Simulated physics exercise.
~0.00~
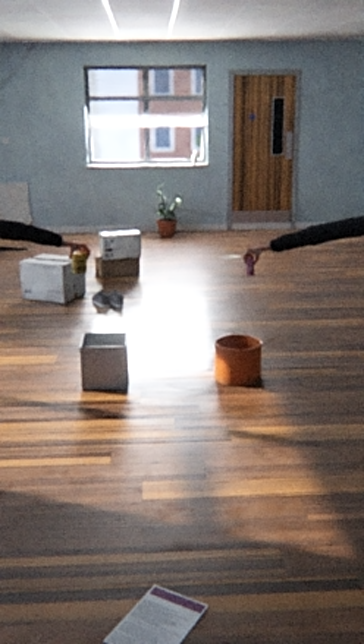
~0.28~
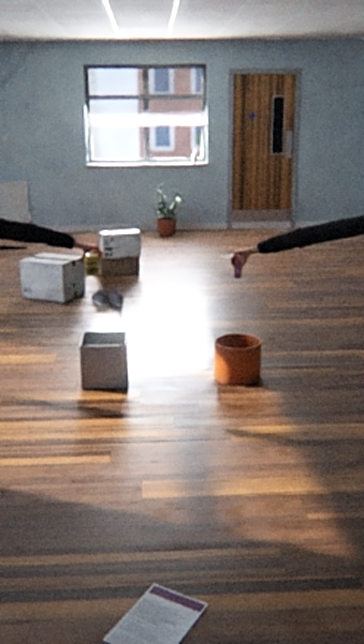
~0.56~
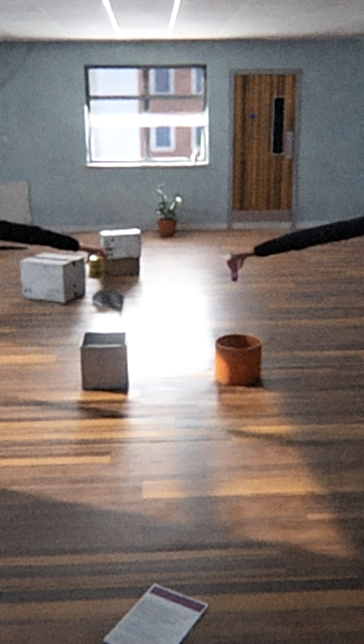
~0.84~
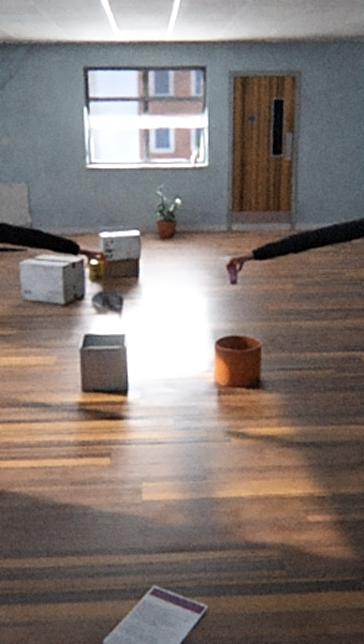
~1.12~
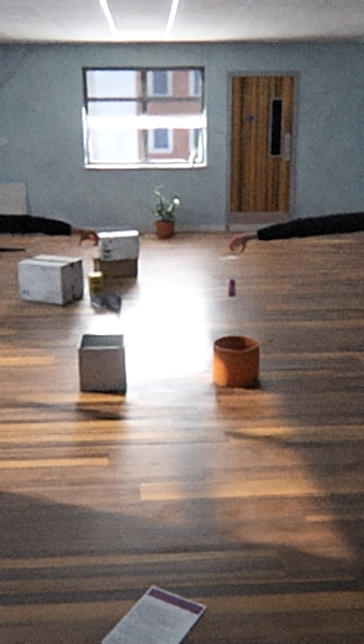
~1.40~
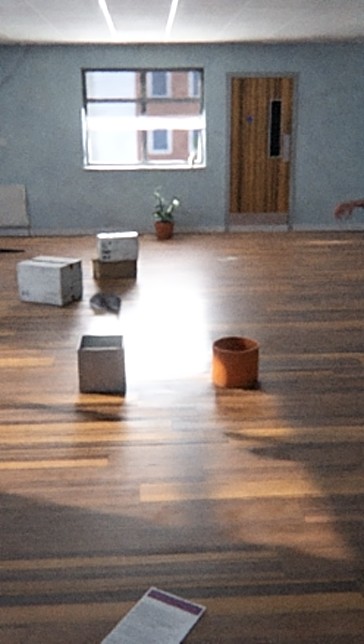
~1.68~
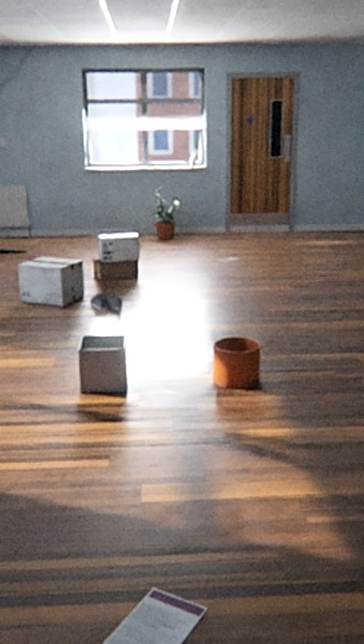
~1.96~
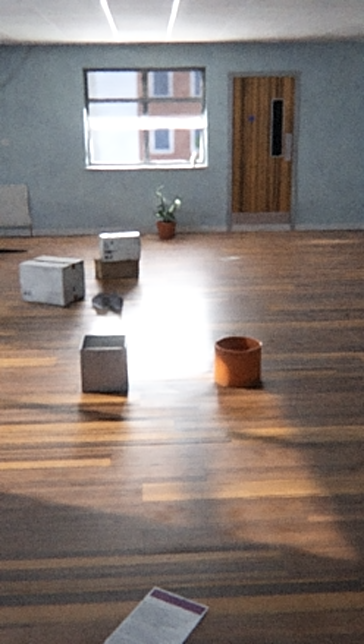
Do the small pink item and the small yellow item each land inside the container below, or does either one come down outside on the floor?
Both are caught. The pink item drops into the orange bin and the yellow item drops into the grey crate.
